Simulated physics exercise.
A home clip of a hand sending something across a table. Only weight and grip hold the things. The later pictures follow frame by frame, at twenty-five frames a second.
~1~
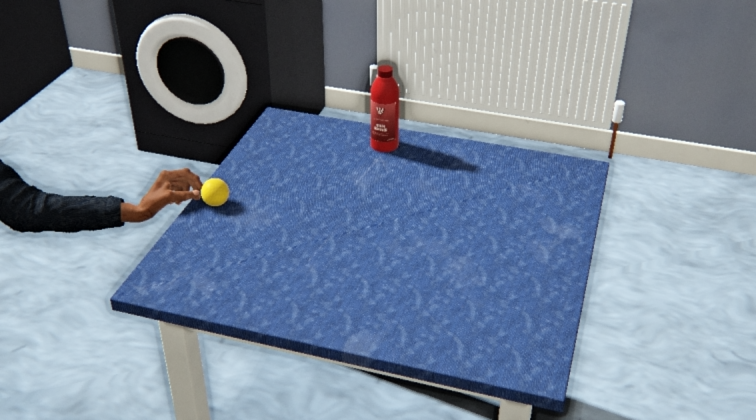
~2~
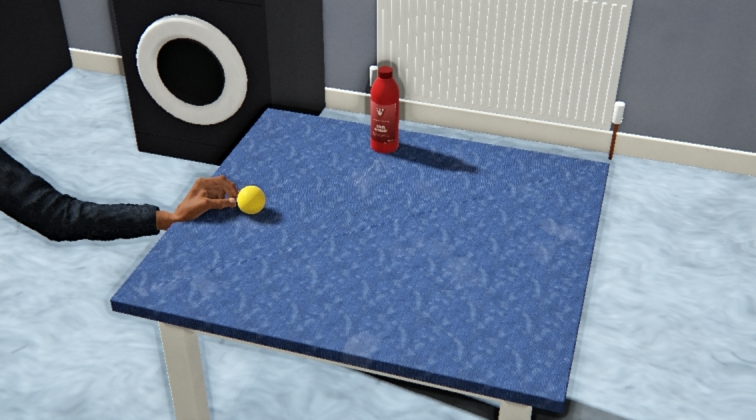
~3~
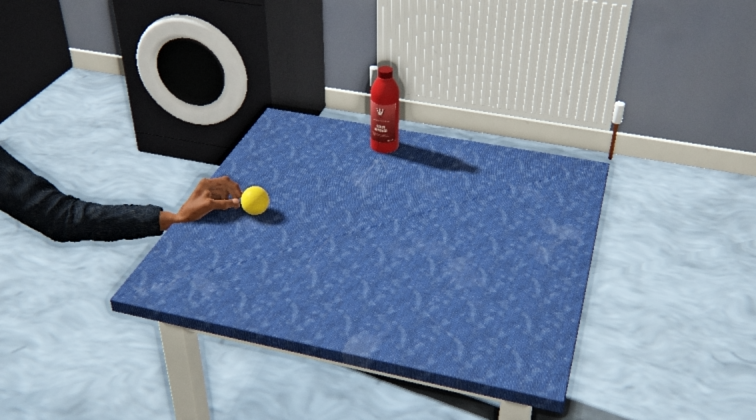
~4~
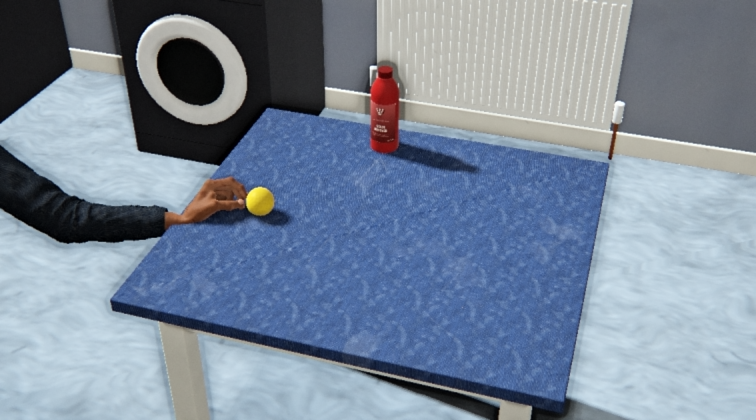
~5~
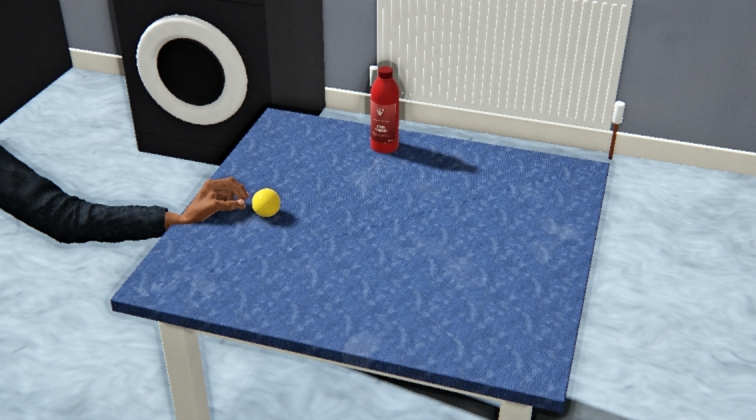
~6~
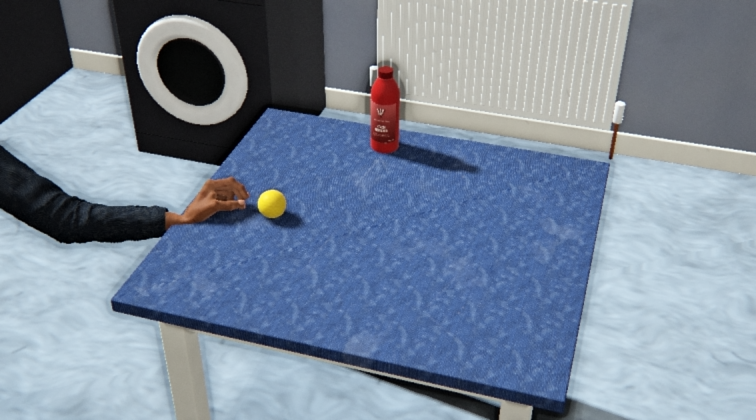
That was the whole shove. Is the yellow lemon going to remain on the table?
The yellow lemon remains on top.
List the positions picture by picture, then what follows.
In the first picture, under the hand; yellow lemon (215, 192).
In the second picture, under the hand; yellow lemon (251, 200).
In the third picture, under the hand; yellow lemon (255, 201).
In the fourth picture, yellow lemon (260, 202).
In the fifth picture, yellow lemon (266, 203).
In the sixth picture, yellow lemon (272, 204) shifted a little.
Then, 0.10 s on from there, yellow lemon shifted about its own width near (284, 207).
Then, 0.30 s on from there, yellow lemon shifted about its own width near (302, 210).
In the end, moved from the start, yellow lemon. At the end, from the last picture's camera, yellow lemon near (312, 212).
